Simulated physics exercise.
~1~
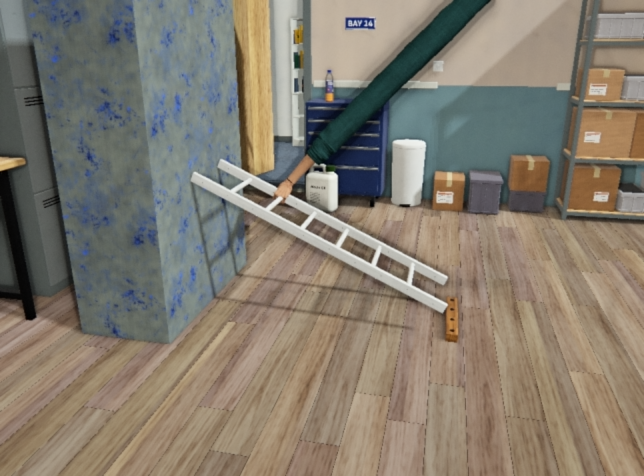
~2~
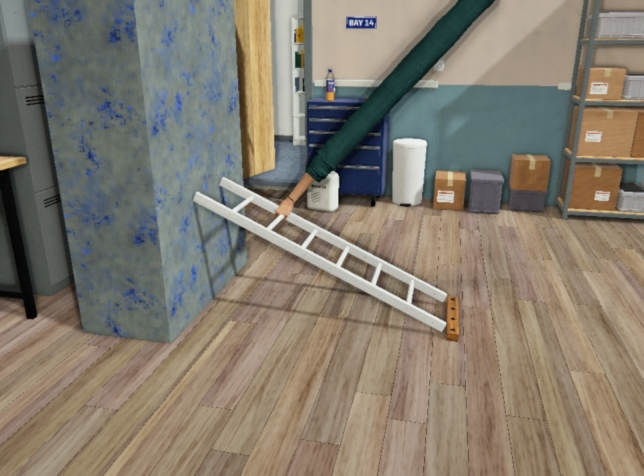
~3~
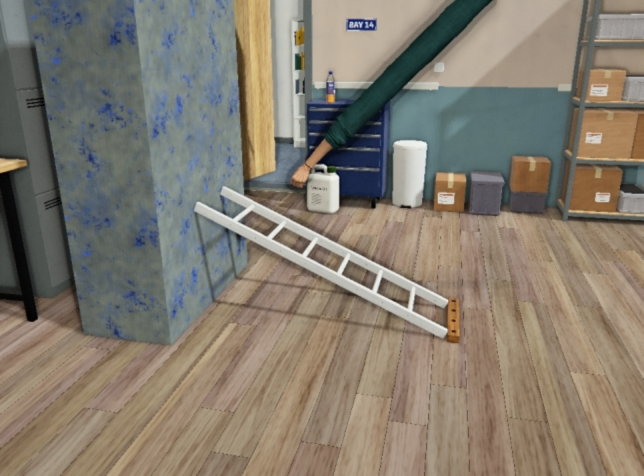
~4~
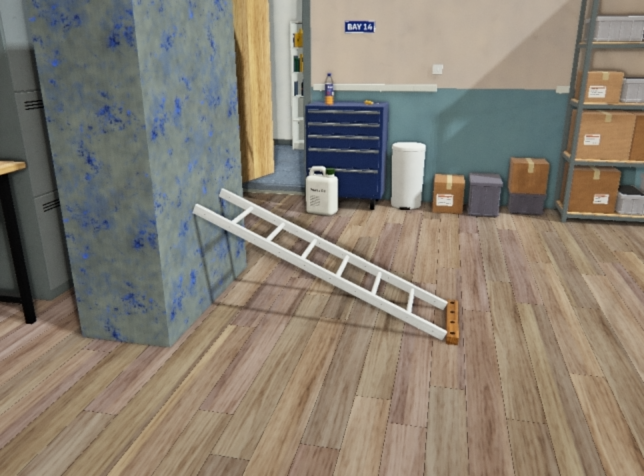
The clip shows a hand at the end of a dark green sleeve lowering a white, ladder-like gate slightly against a blue-mottled pillar, its foot by a wooden batten on the floor. The hand lets go and withdraws, and the gate stays leaning.
